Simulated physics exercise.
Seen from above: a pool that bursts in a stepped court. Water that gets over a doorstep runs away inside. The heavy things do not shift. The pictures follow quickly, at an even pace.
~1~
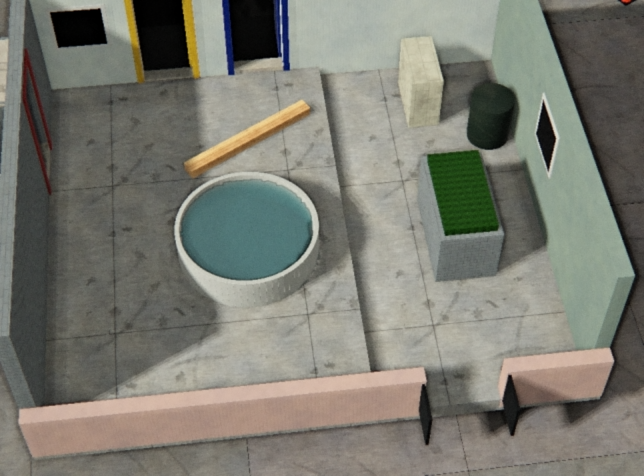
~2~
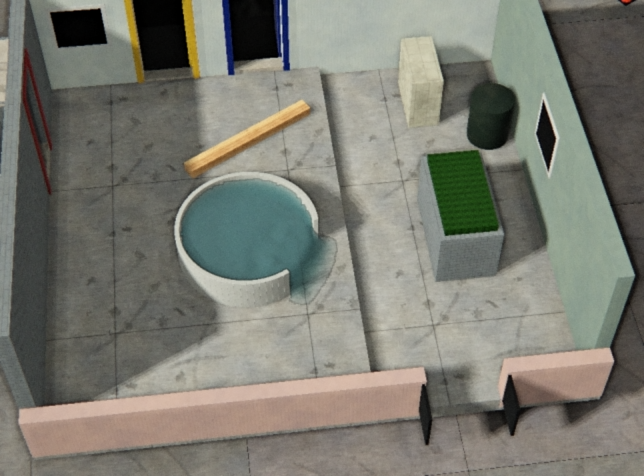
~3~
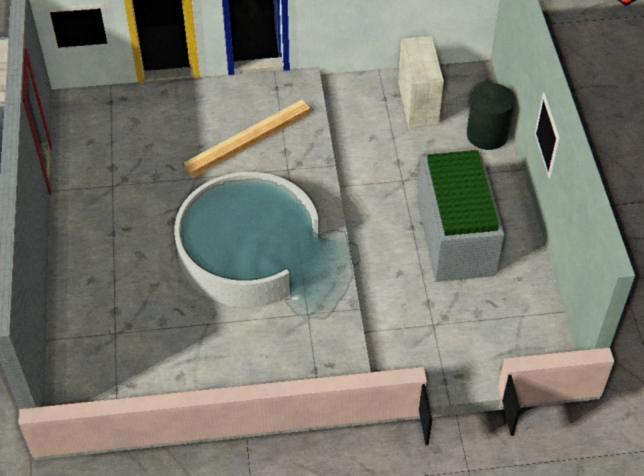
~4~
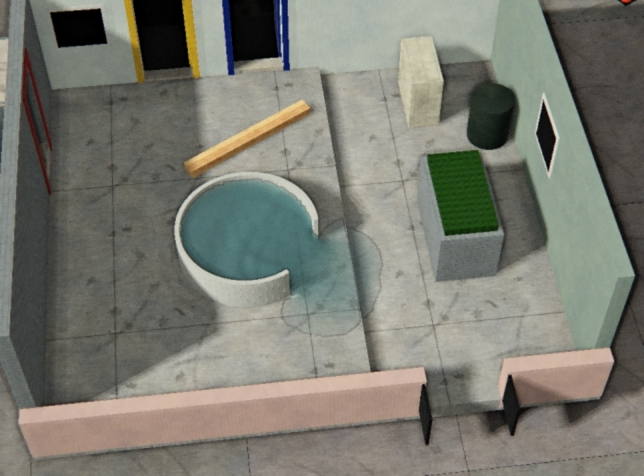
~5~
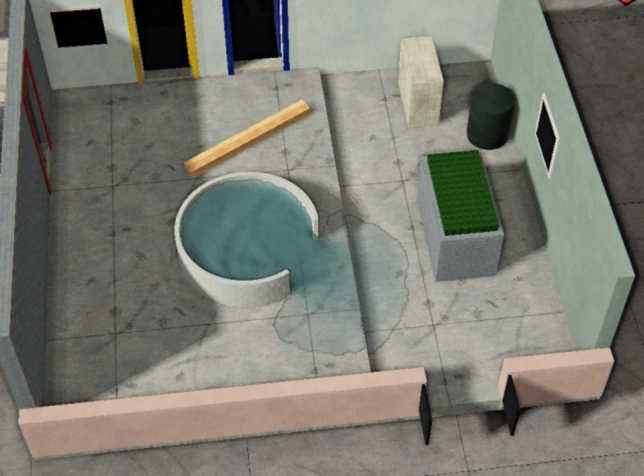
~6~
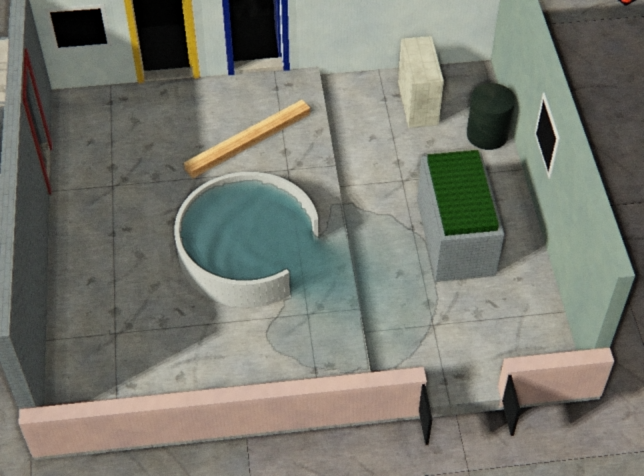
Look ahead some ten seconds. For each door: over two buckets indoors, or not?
One by one: The blue door holds within the limit; the yellow door holds within the limit; the red door holds within the limit.
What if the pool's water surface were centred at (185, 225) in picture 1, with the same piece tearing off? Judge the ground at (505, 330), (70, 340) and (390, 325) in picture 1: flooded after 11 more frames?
In turn: Awash, dry, wet.
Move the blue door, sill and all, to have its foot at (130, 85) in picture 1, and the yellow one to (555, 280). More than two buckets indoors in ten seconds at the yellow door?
My reading: Yellow door floods.
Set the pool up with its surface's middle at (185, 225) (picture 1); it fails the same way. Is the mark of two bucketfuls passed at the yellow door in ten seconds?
The yellow one keeps below it.
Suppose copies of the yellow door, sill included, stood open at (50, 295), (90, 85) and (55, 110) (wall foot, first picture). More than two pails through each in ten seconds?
In turn: Lets less in, is under, stays under.
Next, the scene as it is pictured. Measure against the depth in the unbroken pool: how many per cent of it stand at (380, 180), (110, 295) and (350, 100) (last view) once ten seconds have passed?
About 14, 0 and 12 per cent.
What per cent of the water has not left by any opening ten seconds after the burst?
Roughly 72 per cent.
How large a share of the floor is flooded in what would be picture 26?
Near 30 in a hundred.
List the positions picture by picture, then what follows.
In the first frame, the round pool at (247, 229) is whole and still.
In the second frame, the front is at (325, 239), out from the gap at (309, 263).
In the third frame, the front is at (347, 237), out from the gap at (309, 265).
In the fourth frame, the front is at (339, 331), out from the gap at (309, 265).
In the fifth frame, water pours out at (309, 265) and has run to (375, 344).
In the sixth frame, the front is at (404, 354), out from the gap at (309, 265).
A moment on, water covers 20 % of the floor; the blue door not reached, the yellow door not reached, the red door not reached.
Next, water covers 25 % of the floor; the blue door not reached, the yellow door not reached, the red door not reached.
Then, water covers 30 % of the floor; the blue door not reached, the yellow door not reached, the red door not reached.
Later, water covers 40 % of the floor; the blue door not reached, the yellow door not reached, the red door not reached.
In the end, water covers 45 % of the floor; the blue door not reached, the yellow door not reached, the red door not reached.
